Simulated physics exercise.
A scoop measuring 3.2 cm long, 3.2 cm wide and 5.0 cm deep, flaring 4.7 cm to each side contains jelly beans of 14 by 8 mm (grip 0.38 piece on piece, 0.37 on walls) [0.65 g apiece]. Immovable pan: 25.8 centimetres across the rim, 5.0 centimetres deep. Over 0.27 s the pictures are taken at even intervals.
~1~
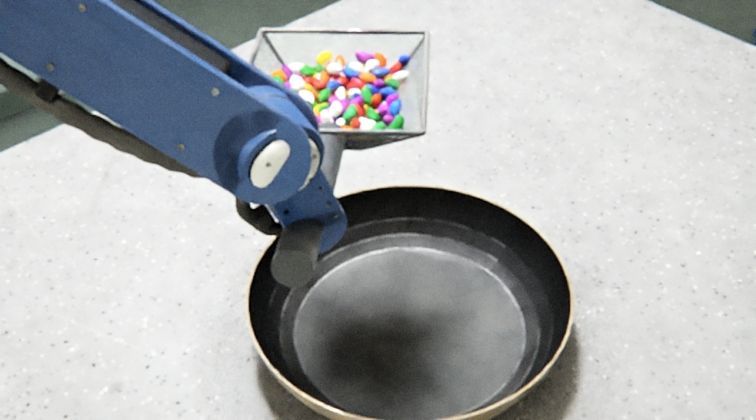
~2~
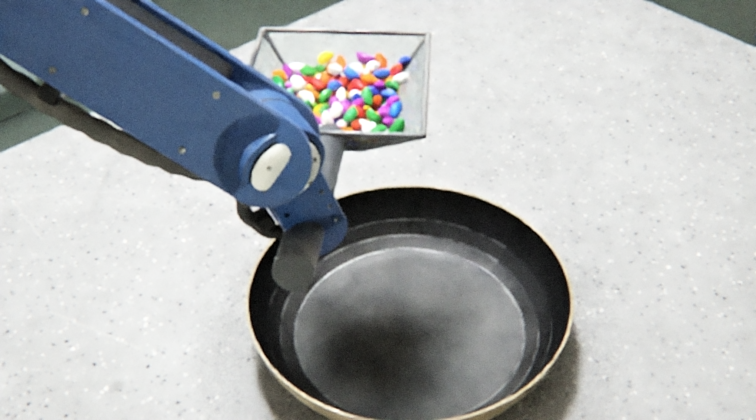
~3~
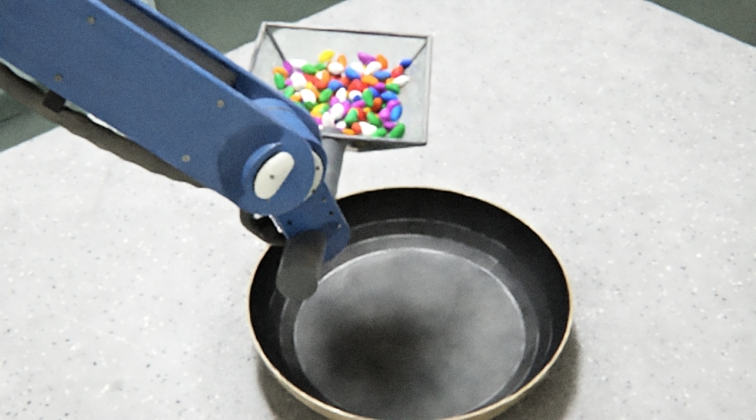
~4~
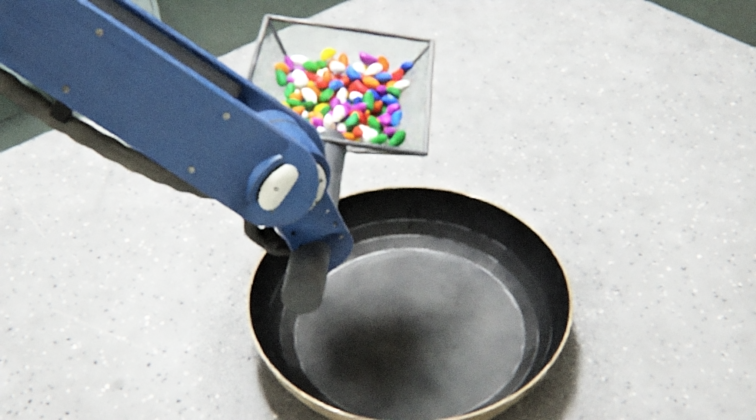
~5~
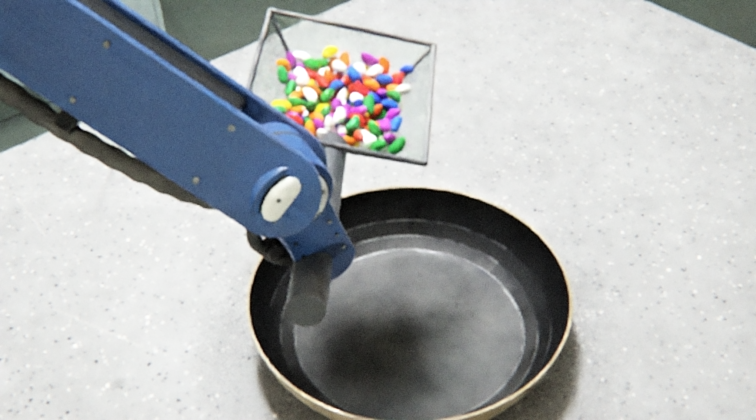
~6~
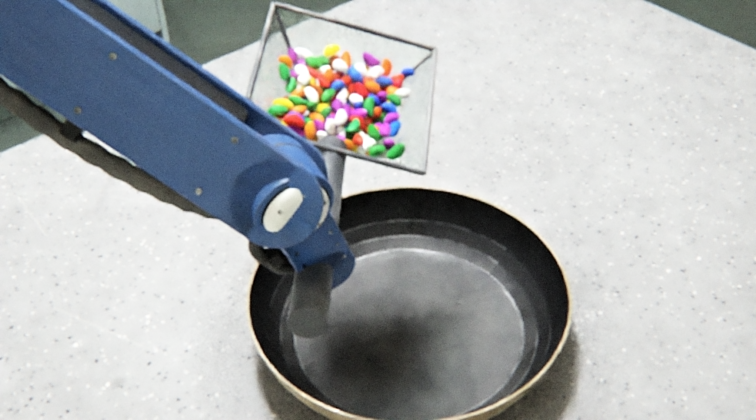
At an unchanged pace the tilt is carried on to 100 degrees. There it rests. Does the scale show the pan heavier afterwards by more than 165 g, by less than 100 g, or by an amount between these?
By an amount between these.
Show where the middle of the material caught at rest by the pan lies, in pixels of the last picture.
Somewhere near pixel (445, 366) of the final view.
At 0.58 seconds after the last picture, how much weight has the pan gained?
By that moment it holds around 20 grams.
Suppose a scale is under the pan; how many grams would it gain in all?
That comes to around 130 grams.
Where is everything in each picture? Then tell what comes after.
Scoop at (419, 85); tilt 0 degrees; top of the load at (340, 65); pan at (409, 288), in the first picture.
Scoop at (419, 87); tilt 1 degrees; top of the load at (341, 65), in the second picture.
Scoop at (420, 92); tilt 5 degrees; low side front; top of the load at (342, 64), in the third picture.
Scoop at (422, 98); tilt 10 degrees; low side front; top of the load at (290, 65), in the fourth picture.
Scoop at (261, 71); tilt 15 degrees; low side front; top of the load at (344, 62), in the fifth picture.
Scoop at (264, 68); tilt 20 degrees; low side front; top of the load at (324, 61); pan at (408, 289), in the sixth picture.
Then, 0.31 s after the last picture, tilt 50 degrees; 0 g in the pan, scoop holds 100 %.
Then, 0.58 s after the last picture, tilt 75 degrees; 18 g in the pan, scoop holds 55 %.
Then, 0.82 s after the last picture, tilt 98 degrees; 130 g in the pan, scoop holds 0 %.
Then, 1.05 s after the last picture, tilt 100 degrees; 130 g in the pan, scoop holds 0 %.
In the end, 130 g in the pan, scoop holds 0 %.
